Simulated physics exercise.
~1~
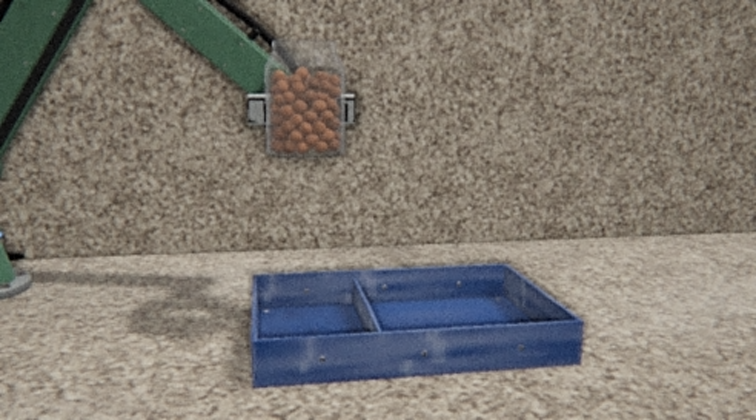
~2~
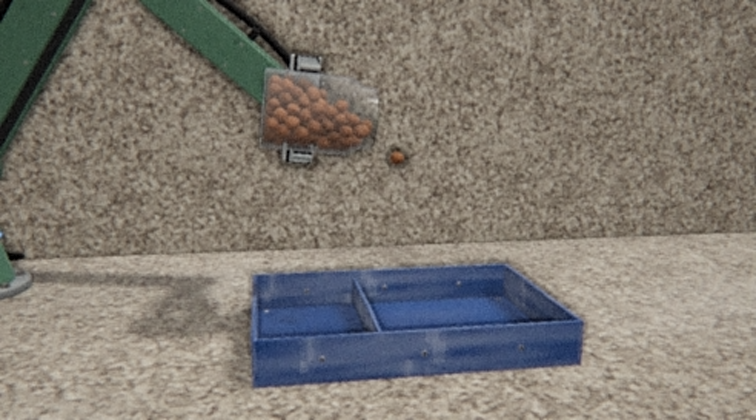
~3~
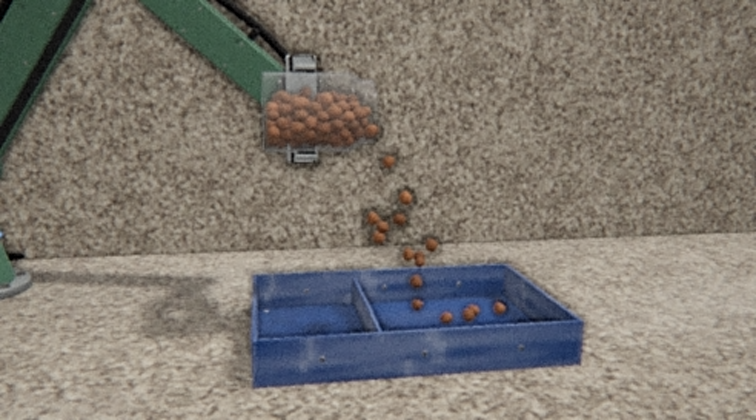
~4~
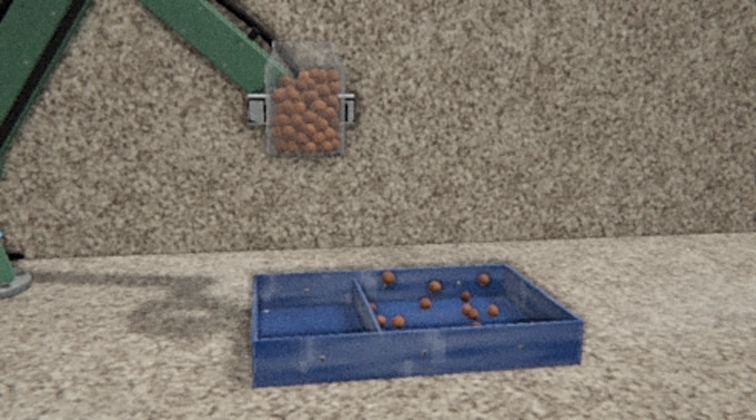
On a speckled stone-like table top against a similar wall, a green robot arm holds a clear jar packed with brown hazelnuts above a blue tray split into two unequal parts. The arm tips the jar onto its side, its mouth toward the right, and a first nut drops out. More nuts tumble down in a loose stream and land in the larger, right-hand part of the tray. The arm then turns the jar upright again. Most of the nuts remain inside it, while a small number lie scattered in the tray's right part, leaving the left part empty.
